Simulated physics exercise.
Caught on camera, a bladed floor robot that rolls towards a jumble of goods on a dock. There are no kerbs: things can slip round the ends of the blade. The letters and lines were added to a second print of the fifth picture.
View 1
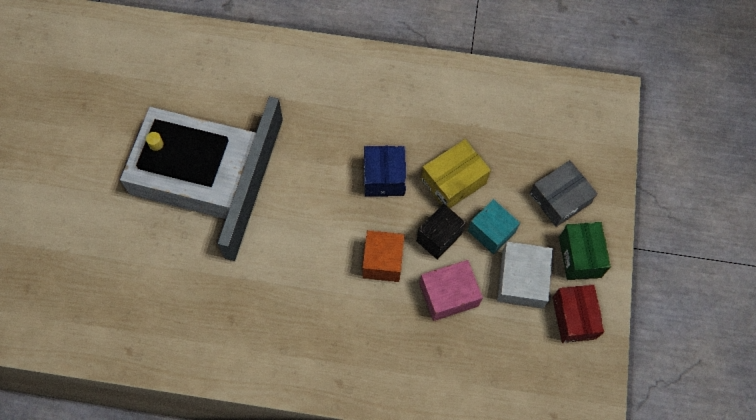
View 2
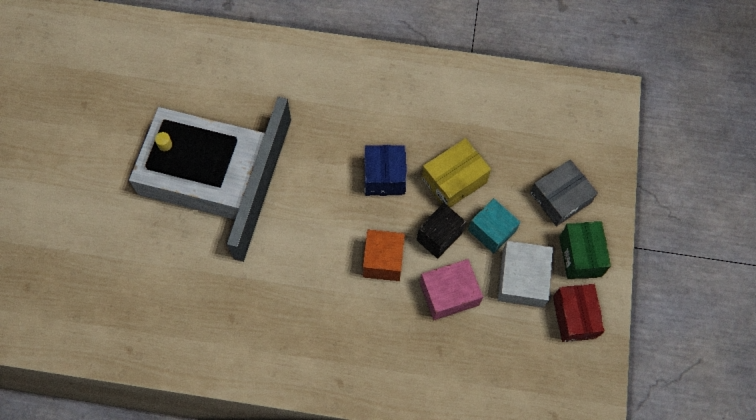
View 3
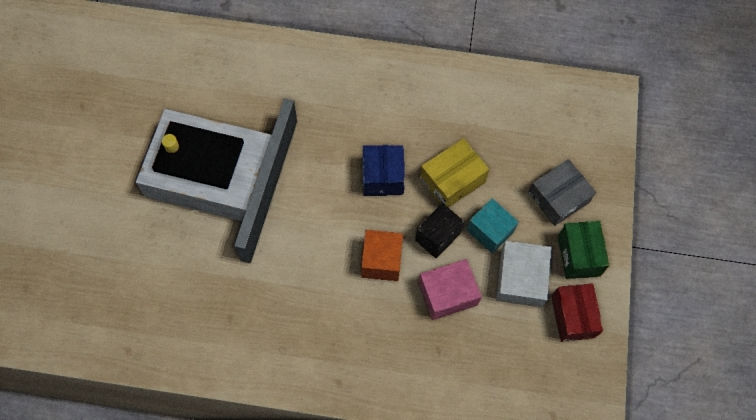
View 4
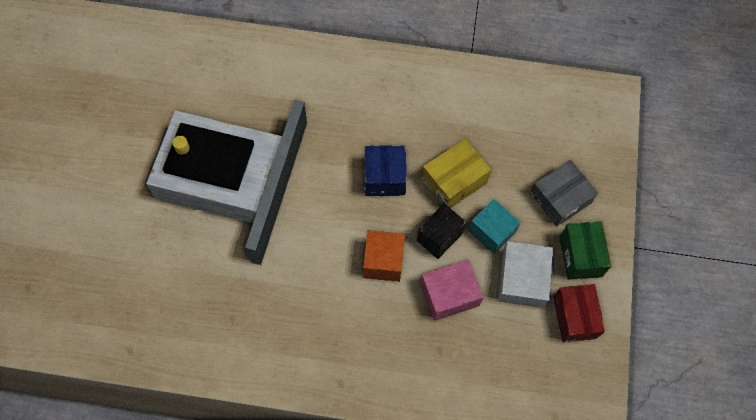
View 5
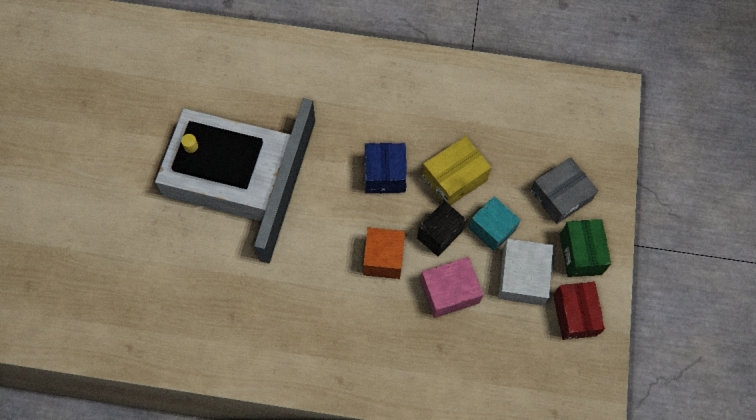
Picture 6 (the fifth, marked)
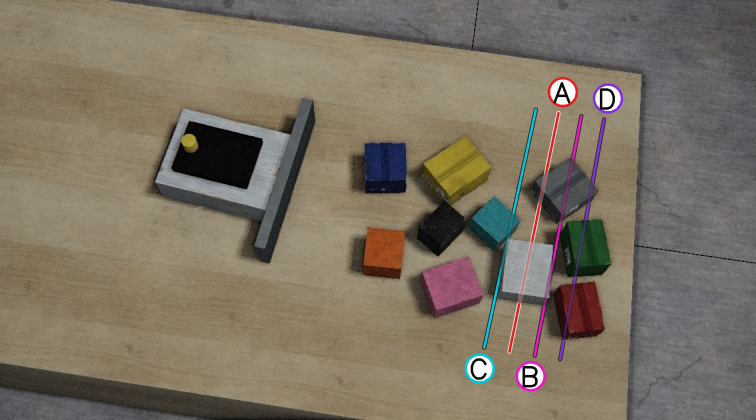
On a wooden dock, a small white and black robot with a wide grey blade rolled slowly to the right towards a jumble of colourful boxes, which all stayed still.
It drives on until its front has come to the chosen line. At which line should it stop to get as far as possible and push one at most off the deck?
At A, and not beyond.
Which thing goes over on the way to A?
The grey parcel goes over.
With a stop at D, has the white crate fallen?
Yes.
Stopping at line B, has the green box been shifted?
By then, yes.
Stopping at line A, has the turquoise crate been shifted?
Yes.
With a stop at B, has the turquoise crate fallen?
No.
On the marked copy, A at (535, 226); B at (559, 229); C at (511, 222); D at (583, 233).
Taking A. A third of the way, robot (314, 168); yellow parcel (464, 173); blue parcel (408, 174).
Two thirds of the way, robot (405, 182); red box (589, 310); grey parcel (592, 195).
When it is over, robot (475, 192); grey parcel over the edge; red box (625, 320); one fallen.
As for the rest, B drops three; C is within the limit but short; D drops five.
